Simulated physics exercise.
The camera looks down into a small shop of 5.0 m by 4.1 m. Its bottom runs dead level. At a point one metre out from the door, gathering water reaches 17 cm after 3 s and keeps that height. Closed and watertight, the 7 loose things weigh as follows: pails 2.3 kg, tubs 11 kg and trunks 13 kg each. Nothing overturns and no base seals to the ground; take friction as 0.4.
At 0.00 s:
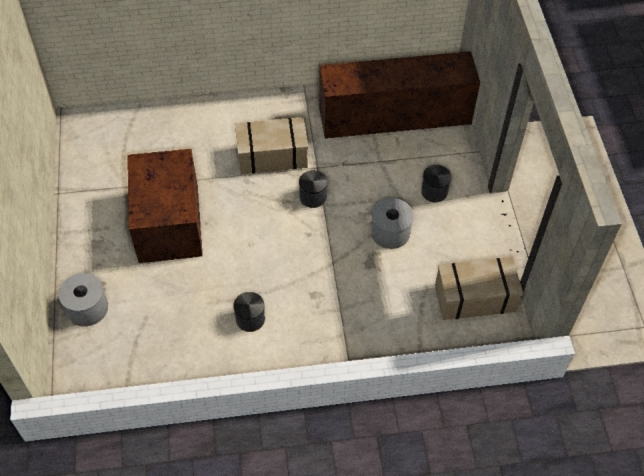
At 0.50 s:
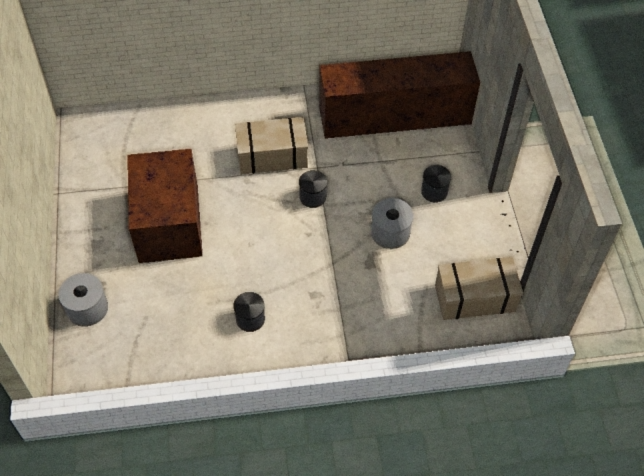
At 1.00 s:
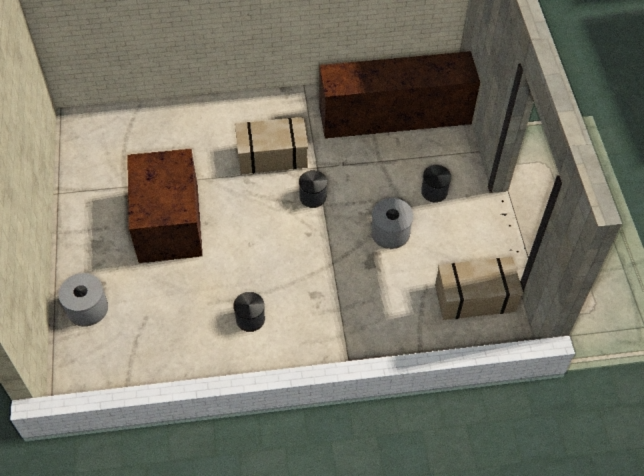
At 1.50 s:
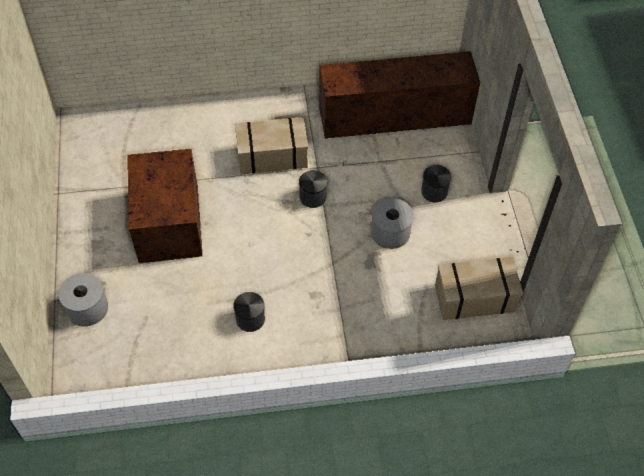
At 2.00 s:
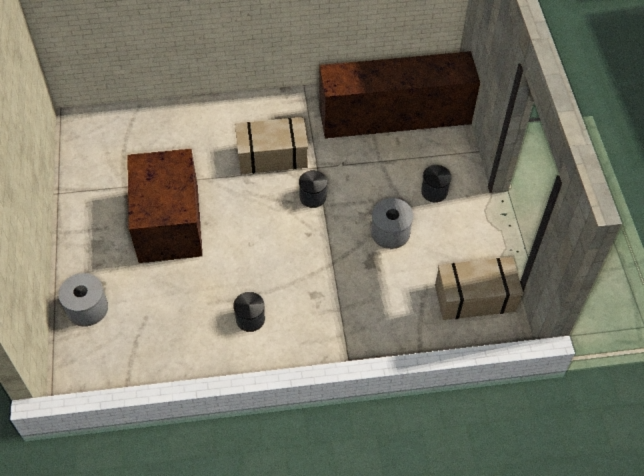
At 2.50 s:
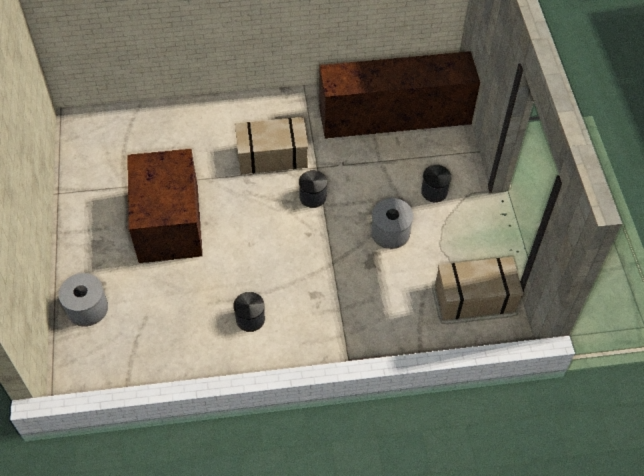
At the start, a small open-topped room holding rusty blocks, strapped boxes and dark and grey cylinders stands dry on dark paving. Greenish water then covers the paving outside, spreads over the pale slab by the doorway at right, and creeps inside in a rounded patch, while the objects stay still.
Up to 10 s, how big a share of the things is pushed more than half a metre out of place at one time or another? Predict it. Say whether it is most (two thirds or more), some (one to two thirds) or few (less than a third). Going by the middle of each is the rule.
Most.
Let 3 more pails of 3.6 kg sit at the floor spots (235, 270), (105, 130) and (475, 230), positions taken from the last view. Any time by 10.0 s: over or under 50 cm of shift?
First exceeds it, second stays within it, third exceeds it.
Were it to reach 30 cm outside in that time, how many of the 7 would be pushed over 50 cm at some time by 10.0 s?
With that change, 7 of them.
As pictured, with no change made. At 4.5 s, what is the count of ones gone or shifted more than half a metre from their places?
By that point, 2.
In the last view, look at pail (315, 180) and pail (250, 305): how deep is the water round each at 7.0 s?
Some 3 cm at the first, some 7 cm at the second.
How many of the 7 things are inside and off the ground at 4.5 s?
At that point I count 0.
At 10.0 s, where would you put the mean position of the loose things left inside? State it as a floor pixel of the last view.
They're centred close to (244, 209).
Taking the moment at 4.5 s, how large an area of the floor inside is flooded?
Wet area: Approx. 7.0 m2.
After 3.5 s 0 of 7 are over 50 cm from their spots; 0 afloat.
After 4.5 s 2 of 7 are over 50 cm from their spots; 0 afloat.
After 7.0 s 5 of 7 are over 50 cm from their spots; 2 afloat.
After 10.0 s 7 of 7 are over 50 cm from their spots, and 7 have been at some point; 3 afloat.
